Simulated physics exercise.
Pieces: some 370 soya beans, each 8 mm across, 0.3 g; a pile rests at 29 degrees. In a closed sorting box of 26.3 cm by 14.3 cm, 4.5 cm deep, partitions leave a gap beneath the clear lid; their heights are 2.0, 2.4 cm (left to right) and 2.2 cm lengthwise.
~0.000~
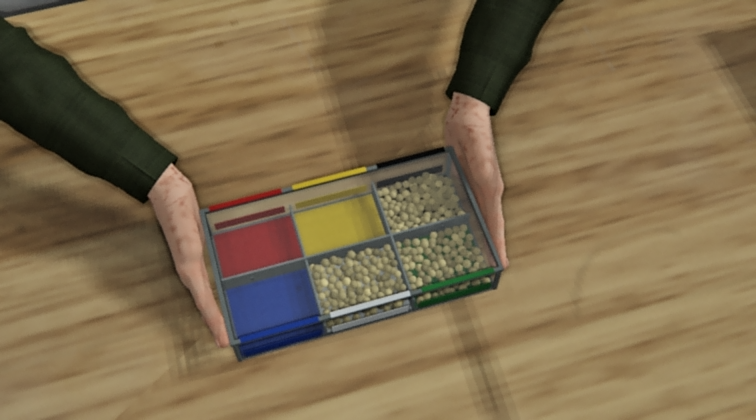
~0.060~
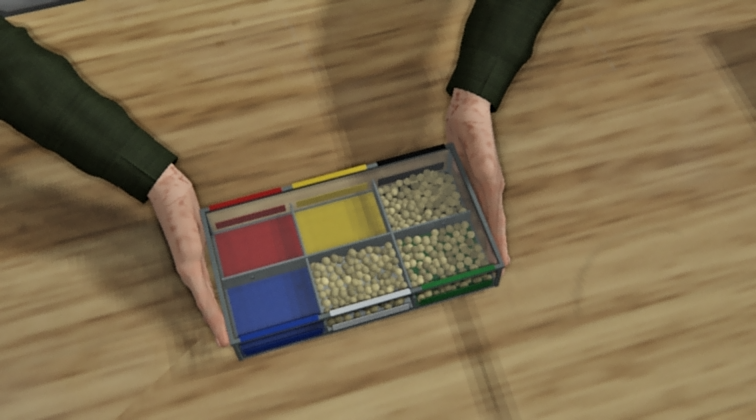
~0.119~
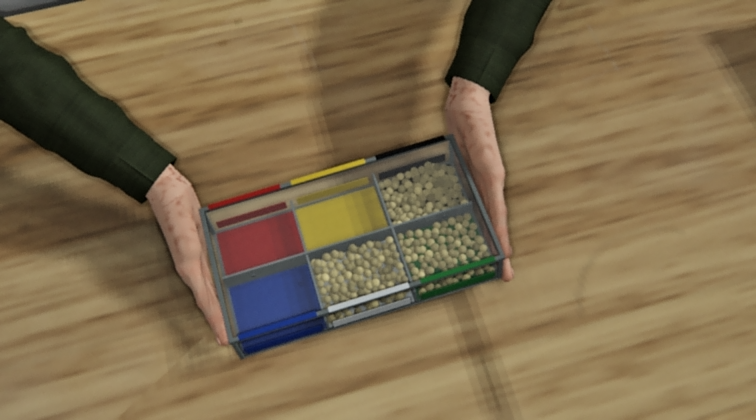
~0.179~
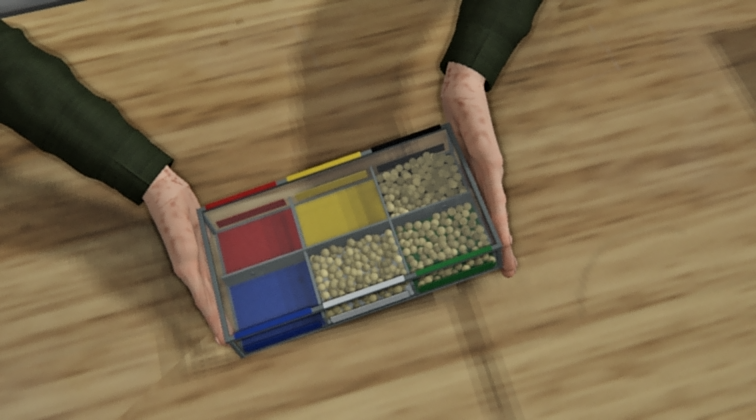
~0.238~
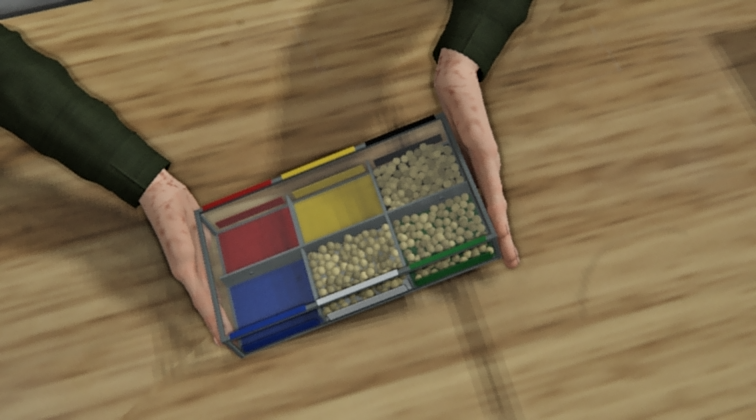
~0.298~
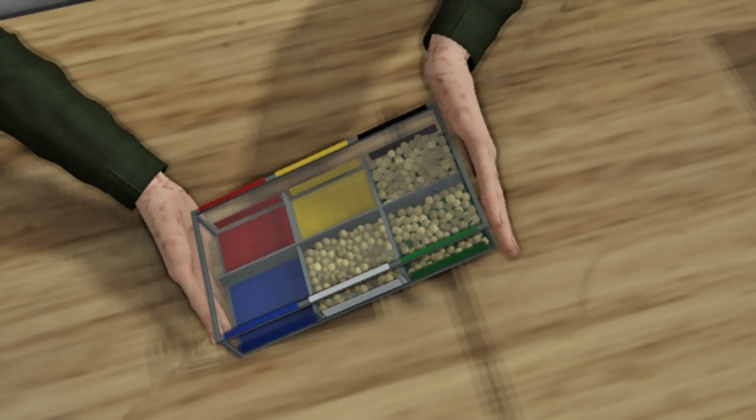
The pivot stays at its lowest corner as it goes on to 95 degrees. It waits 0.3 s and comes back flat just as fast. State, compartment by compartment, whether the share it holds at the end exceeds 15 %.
Red: Beats the threshold, blue: Beats the threshold, green: Fails to beat the threshold, yellow: Fails to beat the threshold, white: Fails to beat the threshold, black: Fails to beat the threshold.
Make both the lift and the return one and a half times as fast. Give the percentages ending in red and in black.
That way red would end with 65 per cent and black with 0 per cent.
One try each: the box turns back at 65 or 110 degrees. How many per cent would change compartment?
I'd expect close to 15 and then close to 100 per cent.
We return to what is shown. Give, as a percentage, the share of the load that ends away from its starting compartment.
Near 95 in a hundred.
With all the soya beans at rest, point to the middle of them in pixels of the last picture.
I'd say roughly (252, 257).
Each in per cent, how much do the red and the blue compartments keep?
Red: 65; blue: 25.
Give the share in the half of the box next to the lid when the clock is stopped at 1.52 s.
Around 70 %.
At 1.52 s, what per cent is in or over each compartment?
Red 40, blue 25, green 5, yellow 10, white 10, black 10.
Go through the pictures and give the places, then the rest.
Box tilt 0 degrees, front corners at (234, 341) and (499, 268); green 30 %, white 40 %, black 35 %, in the first picture.
Box tilt 1 degrees, front corners at (234, 341) and (499, 265), in the second picture.
Box tilt 5 degrees, front corners at (233, 339) and (500, 256), lowest corner left back, in the third picture.
Box tilt 9 degrees, front corners at (229, 338) and (497, 245), lowest corner left back, in the fourth picture.
Box tilt 14 degrees, front corners at (225, 338) and (492, 235), lowest corner left back, in the fifth picture.
Box tilt 18 degrees, front corners at (220, 338) and (483, 225), lowest corner left back; green 30 %, white 40 %, black 35 %. Its pace works out near 75 degrees a second, in the sixth picture.
Then, at 1.52 s, tilt 95 degrees; red 40 %, blue 25 %, green 5 %, yellow 10 %, white 10 %, black 10 %.
After 2.33 s, tilt 48 degrees; red 65 %, blue 25 %.
After 3.16 s, tilt 0 degrees; red 65 %, blue 25 %.
By 3.6 s all is still; red 65 %, blue 25 %, green 0 %, yellow 0 %, white 5 %, black 5 %.
